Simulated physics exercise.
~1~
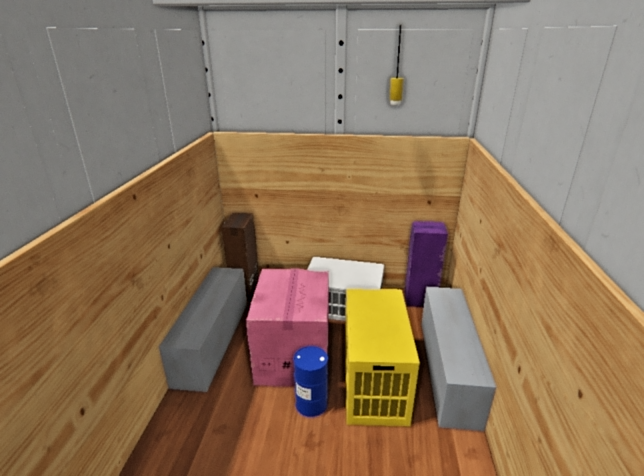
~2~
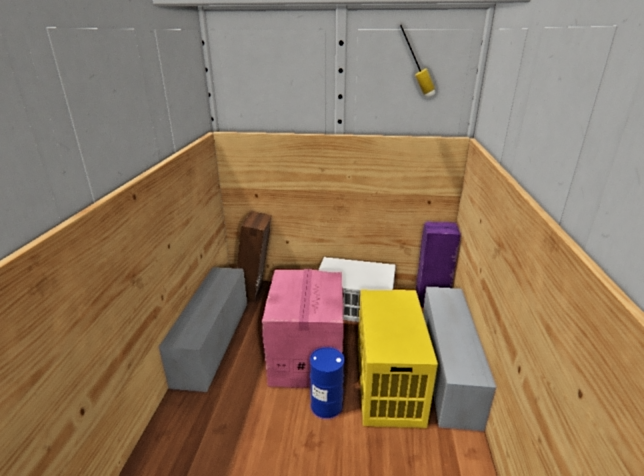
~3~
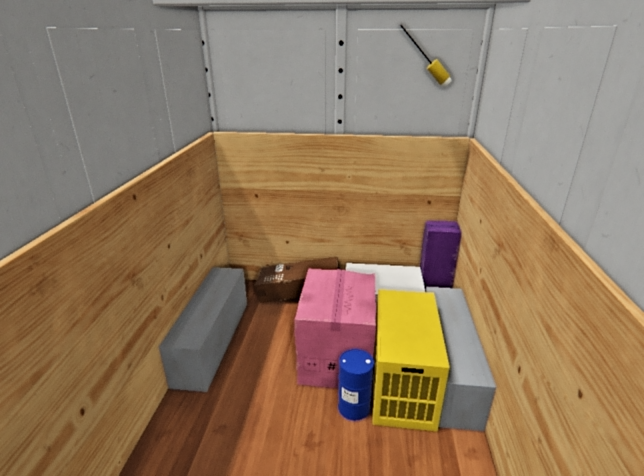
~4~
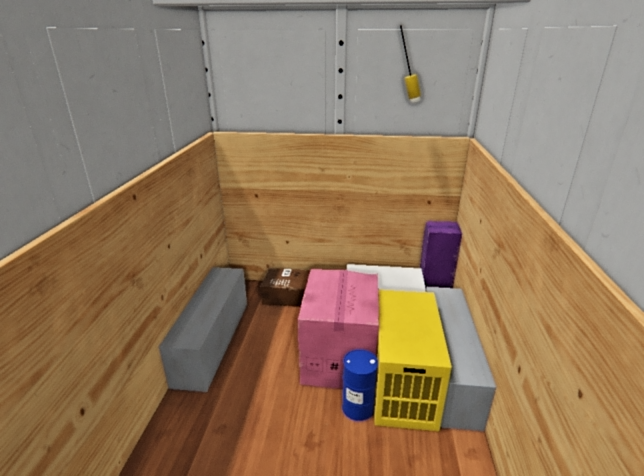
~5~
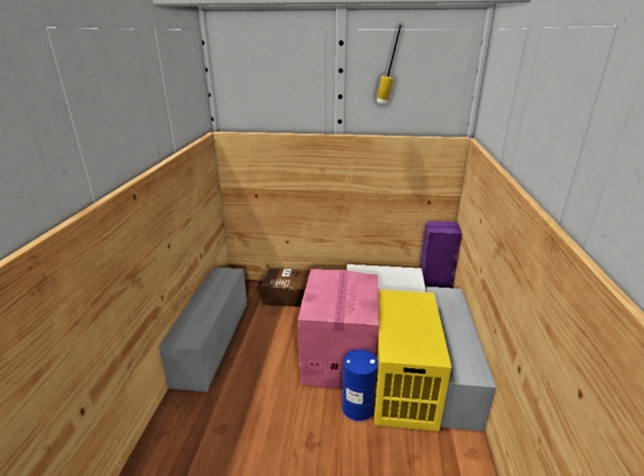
To begin with, a yellow-handled lamp hangs straight above a van's load bay, where a pink box, a blue canister, a yellow chest and a white chest stand between two grey wheel boxes, with upright brown and purple boxes behind. The lamp swings right as the load slides right and the brown box leans over. The brown box then topples onto its side by the back wall, while the yellow chest ends up against the right wheel box. The lamp swings back left, and the load settles, with only the brown box lying over and the purple box still upright near its starting place.
